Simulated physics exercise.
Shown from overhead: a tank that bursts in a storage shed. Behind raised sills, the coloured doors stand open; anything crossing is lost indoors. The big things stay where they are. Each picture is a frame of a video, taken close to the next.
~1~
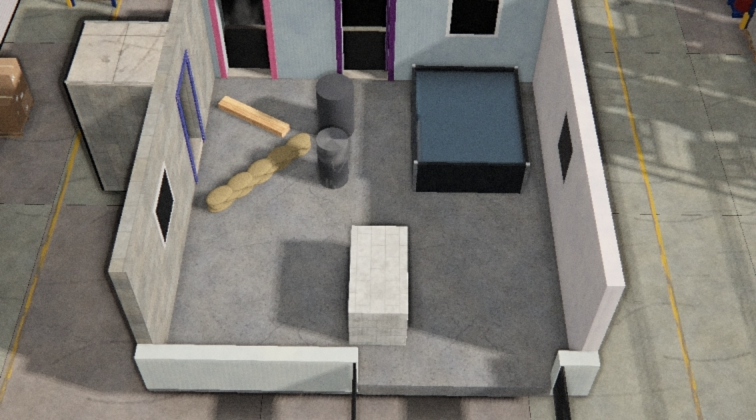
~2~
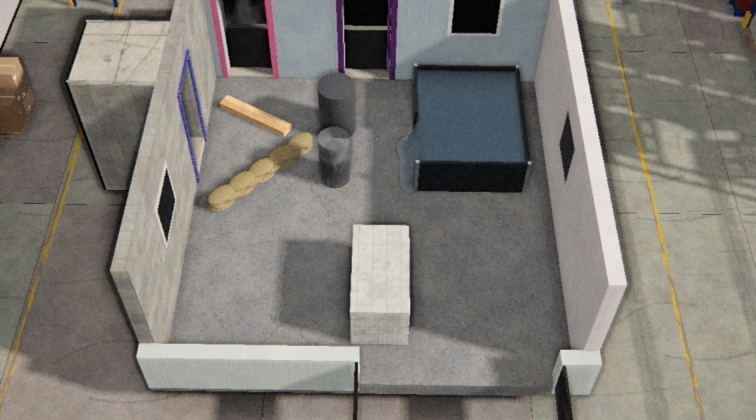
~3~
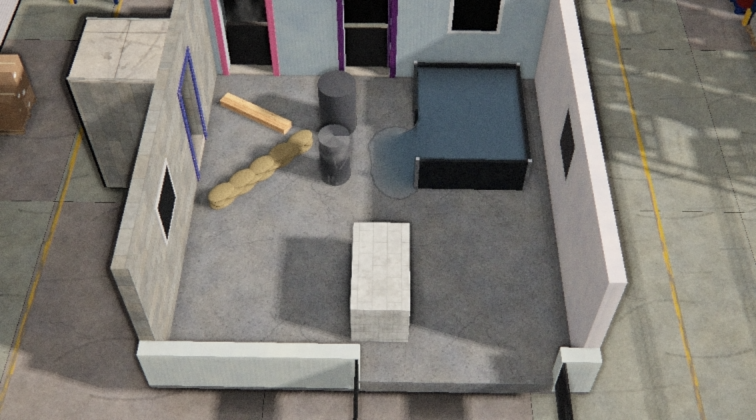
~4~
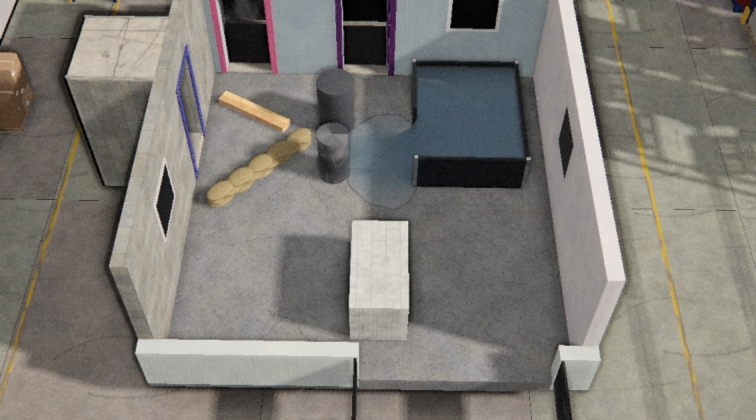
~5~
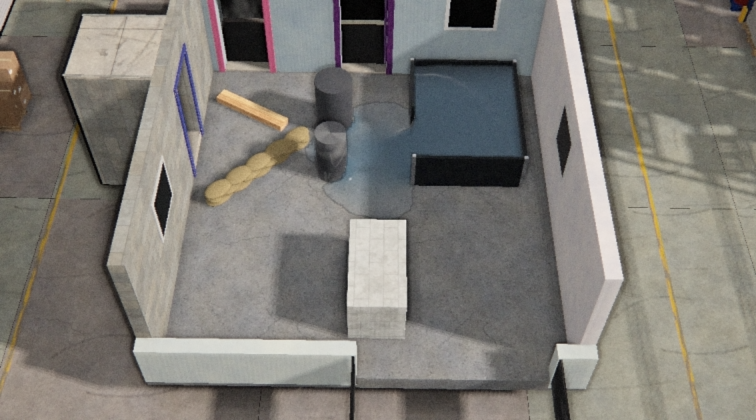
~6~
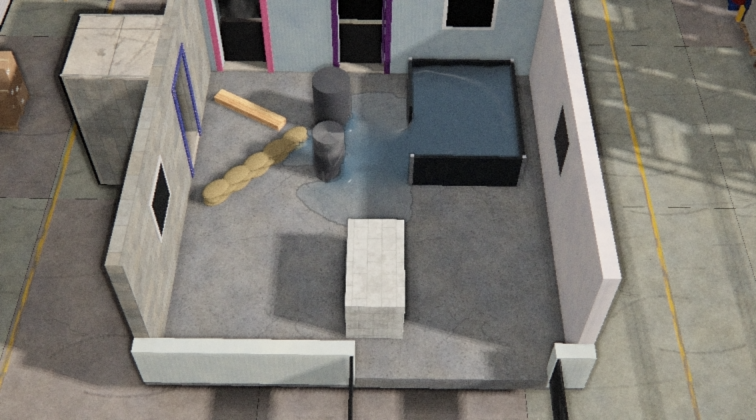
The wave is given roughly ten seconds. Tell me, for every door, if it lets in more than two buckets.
Blue door: Two pails at most. Pink door: Over two pails. Purple door: Over two pails.
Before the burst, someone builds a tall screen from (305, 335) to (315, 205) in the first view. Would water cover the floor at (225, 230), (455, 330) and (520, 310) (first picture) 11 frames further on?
In turn: Flooded, dry, not flooded.
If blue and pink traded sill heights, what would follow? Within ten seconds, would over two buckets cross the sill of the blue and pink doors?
Blue: Rises above; pink: Remains below.
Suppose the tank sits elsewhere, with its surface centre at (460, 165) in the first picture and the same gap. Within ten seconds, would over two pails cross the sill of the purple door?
As for the purple door, it stays within the limit.
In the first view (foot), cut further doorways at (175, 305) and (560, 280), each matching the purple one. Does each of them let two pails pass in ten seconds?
Lab note, doors in listed order: Over the limit, under the limit.
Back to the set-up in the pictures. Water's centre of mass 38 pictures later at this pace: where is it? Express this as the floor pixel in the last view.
Roughly (339, 200) in the last picture.
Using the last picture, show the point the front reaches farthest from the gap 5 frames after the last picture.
I'd say around (216, 223).
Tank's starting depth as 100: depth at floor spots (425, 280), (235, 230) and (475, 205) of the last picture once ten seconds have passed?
Going place by place: 2 %, 16 % and 4 %.
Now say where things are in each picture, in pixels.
The first frame shows still water in the water tank at (468, 116).
In the second frame, water pours out at (417, 156) and has run to (406, 138).
In the third frame, the front is at (377, 138), out from the gap at (417, 154).
In the fourth frame, the front is at a hidden place, out from the gap at (416, 153).
In the fifth frame, the front is at (313, 145), out from the gap at (414, 152).
In the sixth frame, water pours out at (412, 151) and has run to (284, 162).
A moment on, water covers 30 % of the floor; the blue door not reached, the pink door not reached, the purple door wet at the sill, nothing in.
Next, water covers 55 % of the floor; the blue door not reached, the pink door under two buckets in, the purple door under two buckets in.
Then, water covers 65 % of the floor; the blue door wet at the sill, nothing in, the pink door over two buckets in, the purple door over two buckets in.
Later, water covers 75 % of the floor; the blue door wet at the sill, nothing in, the pink door far over two buckets in, the purple door far over two buckets in.
In the end, water covers 90 % of the floor; the blue door wet at the sill, nothing in, the pink door far over two buckets in, the purple door far over two buckets in.
